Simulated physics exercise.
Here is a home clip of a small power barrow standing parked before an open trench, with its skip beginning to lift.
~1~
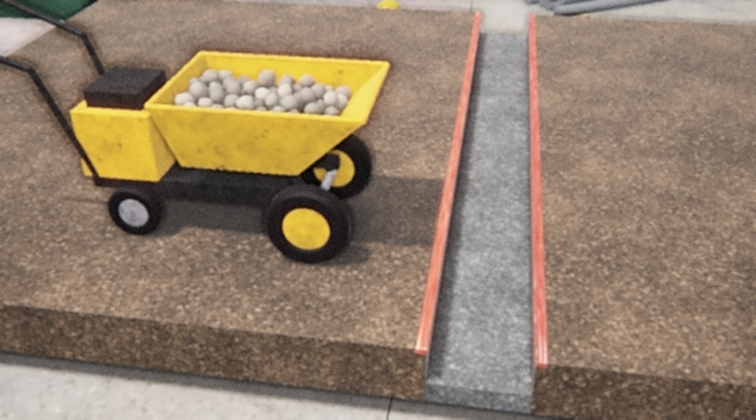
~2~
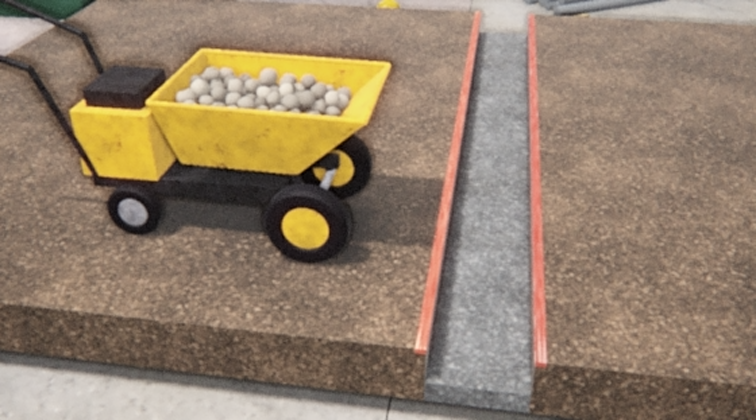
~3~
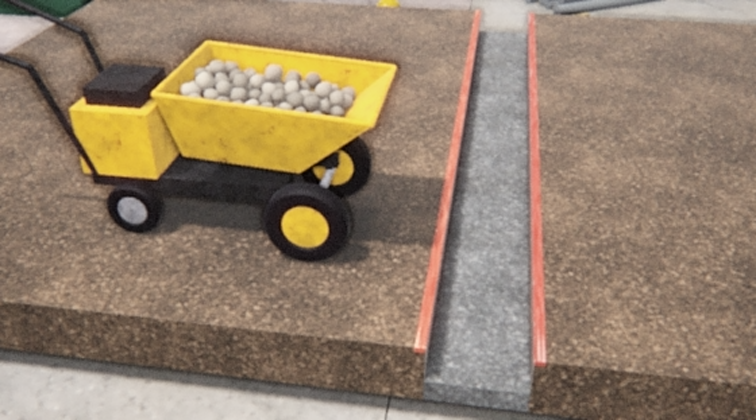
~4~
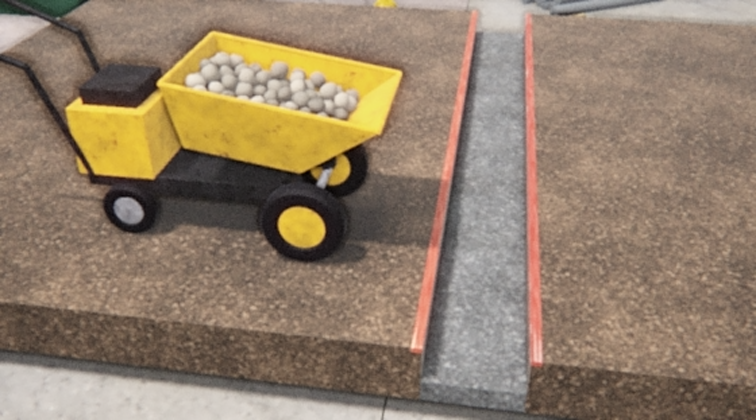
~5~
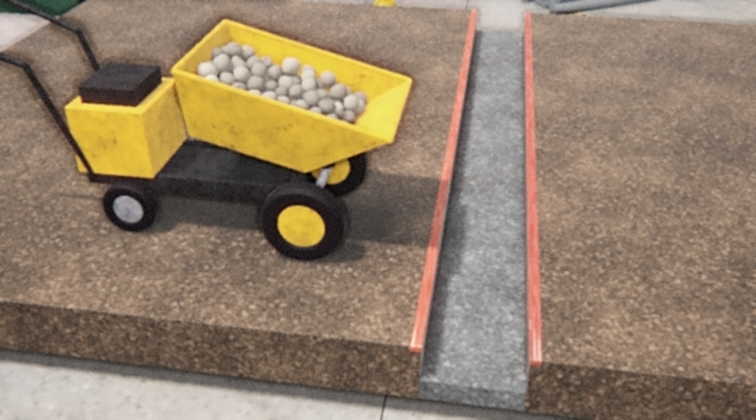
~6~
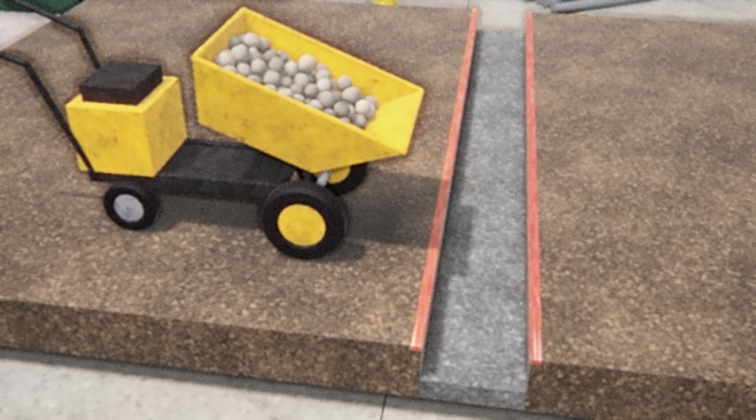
On a flat stretch of brown, gritty ground seen from above and to one side, a shallow grey trench edged with two thin red strips runs away from the viewer. To its left stands a small yellow barrow with black handles and wheels, its skip loaded with pale, rounded stones. The skip tilts slowly, its back rising and its lip dipping rightward, while the wheels stay put and the view barely shifts.
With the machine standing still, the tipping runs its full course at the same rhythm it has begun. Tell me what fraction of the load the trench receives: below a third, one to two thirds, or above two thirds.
The trench receives above two thirds.
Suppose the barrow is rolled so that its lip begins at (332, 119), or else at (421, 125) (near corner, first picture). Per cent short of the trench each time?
You'd see close to 10 per cent the first time and close to 0 per cent the next.
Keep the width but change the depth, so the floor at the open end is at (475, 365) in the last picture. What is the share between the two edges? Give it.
I'd guess close to 60 percent.
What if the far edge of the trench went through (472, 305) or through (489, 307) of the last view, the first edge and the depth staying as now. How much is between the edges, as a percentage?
Result, try 1: 40 in a hundred; try 2: 60 in a hundred.
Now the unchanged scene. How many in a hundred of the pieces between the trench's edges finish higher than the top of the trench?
I'd put it near 5 in a hundred.
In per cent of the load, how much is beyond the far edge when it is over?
Result: Close to 0 %.
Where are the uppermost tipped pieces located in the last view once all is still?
Top estimate: About (483, 237).
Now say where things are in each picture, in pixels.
The first picture shows lip of the skip at (363, 121), level; top of the load at (249, 103), river pebbles; first edge of the trench at (429, 303); far edge at (541, 314), the trench over half as wide as the skip, and shallow for its width.
The second picture shows lip of the skip at (365, 122), tipped barely; top of the load at (244, 96).
The third picture shows lip of the skip at (371, 125), tipped barely; top of the load at (234, 95).
The fourth picture shows lip of the skip at (378, 132), tipped a little; top of the load at (238, 88).
The fifth picture shows lip of the skip at (390, 140), tipped clearly; top of the load at (239, 69).
The sixth picture shows lip of the skip at (403, 152), tipped clearly; top of the load at (243, 74); first edge of the trench at (425, 300); far edge at (536, 312).
Soon, skip tipped steeply; all in the skip.
A while on, skip tipped right over; about a third in the skip; about two thirds in or heaped over the trench.
Towards the end, skip tipped right over; a small part in the skip; most in or heaped over the trench; a stray few beyond it.
Finally, skip tipped right over; a small part in the skip; most in or heaped over the trench; a stray few beyond it.
